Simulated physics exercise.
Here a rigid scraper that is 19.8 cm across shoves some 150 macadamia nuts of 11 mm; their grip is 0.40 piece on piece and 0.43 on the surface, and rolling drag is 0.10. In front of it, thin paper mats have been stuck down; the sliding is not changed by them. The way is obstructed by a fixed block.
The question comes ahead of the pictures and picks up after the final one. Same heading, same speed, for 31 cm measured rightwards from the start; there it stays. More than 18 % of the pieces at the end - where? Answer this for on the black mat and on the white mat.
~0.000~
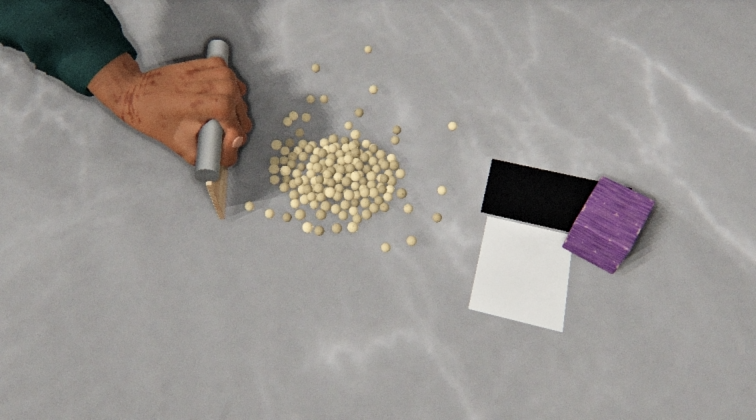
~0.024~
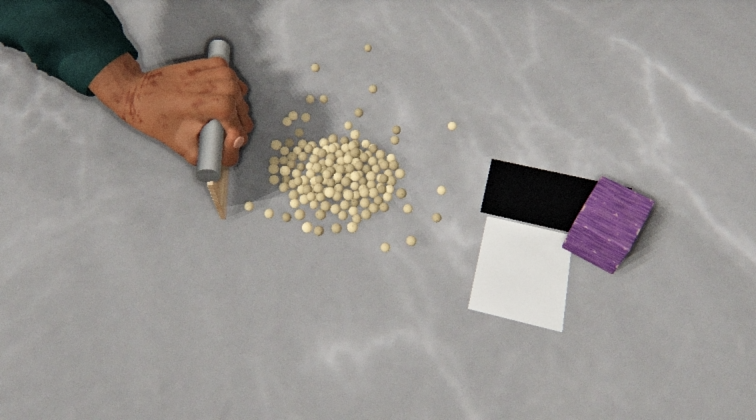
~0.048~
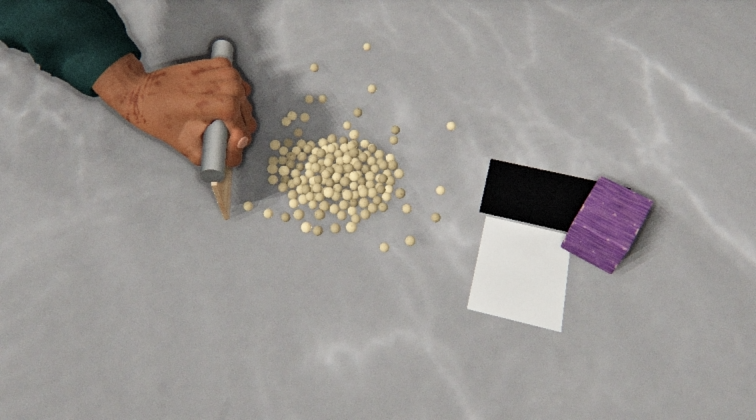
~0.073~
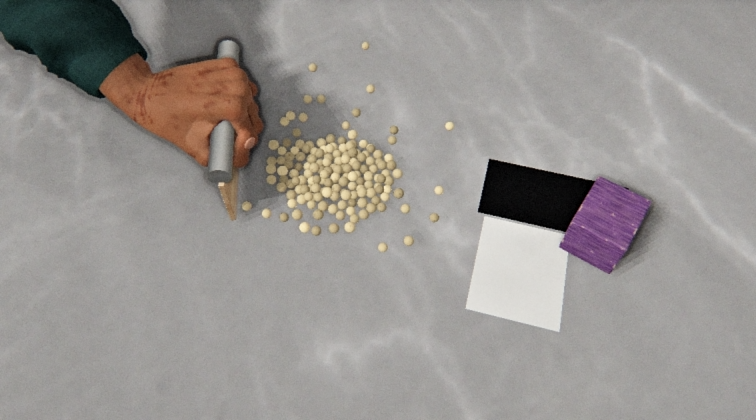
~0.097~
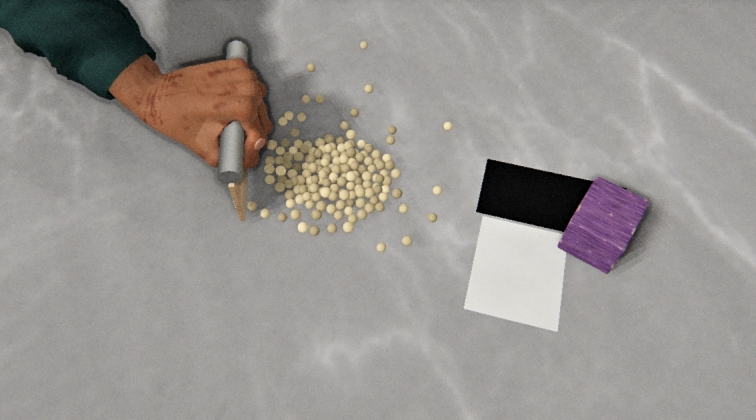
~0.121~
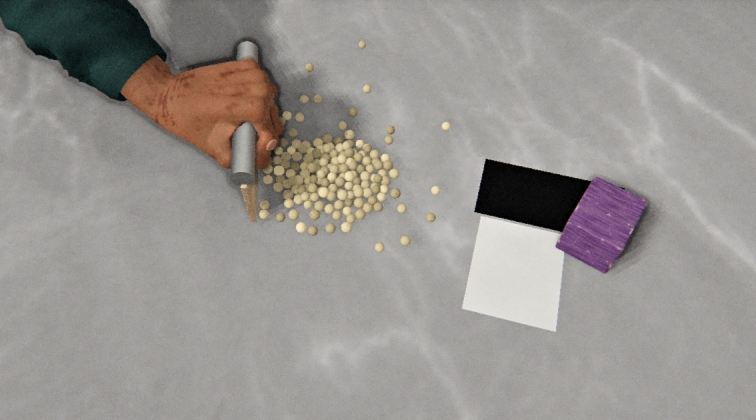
Black mat: More, white mat: Not more.
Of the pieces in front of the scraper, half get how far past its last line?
I'd estimate near 8 centimetres.
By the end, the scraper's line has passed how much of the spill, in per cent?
About 10 %.
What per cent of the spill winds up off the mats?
About 60 percent.
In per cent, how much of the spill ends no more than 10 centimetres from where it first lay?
5 per cent or thereabouts.
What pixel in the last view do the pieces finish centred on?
Centre at rest: Roughly (549, 172).
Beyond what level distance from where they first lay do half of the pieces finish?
26 cm.
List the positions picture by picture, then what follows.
In the first frame, scraper from (212, 188) to (222, 61); moved 0.0 cm; 0 pieces shifted; middle of the spill at (341, 170); white mat at (523, 271); black mat at (557, 200); block at (616, 212).
In the second frame, scraper from (213, 189) to (223, 61); moved 0.2 cm; 0 pieces shifted; middle of the spill at (341, 170).
In the third frame, scraper from (217, 189) to (226, 62); moved 0.7 cm; 1 pieces shifted; middle of the spill at (340, 170).
In the fourth frame, scraper from (224, 190) to (232, 62); moved 1.6 cm; 1 pieces shifted; middle of the spill at (338, 170).
In the fifth frame, scraper from (234, 190) to (241, 62); moved 2.8 cm; 2 pieces shifted; middle of the spill at (336, 170).
In the sixth frame, scraper from (246, 191) to (251, 63); moved 4.3 cm; 2 pieces shifted; middle of the spill at (335, 170); white mat at (516, 271); black mat at (551, 200); block at (608, 211). Its speed is about 0.60 m/s, heading 10 degrees away from the viewer.
Then, at 0.36 s, scraper 19 cm from its start, spill 21 cm wide; off the mats 100 %.
After 0.61 s, scraper 31 cm from its start, spill 29 cm wide; white mat 15 %, black mat 35 %, off the mats 50 %.
After 0.81 s, scraper 31 cm from its start, spill 33 cm wide; white mat 15 %, black mat 30 %, off the mats 55 %.
At rest (1.4 s), white mat 10 %, black mat 30 %, off the mats 60 %.
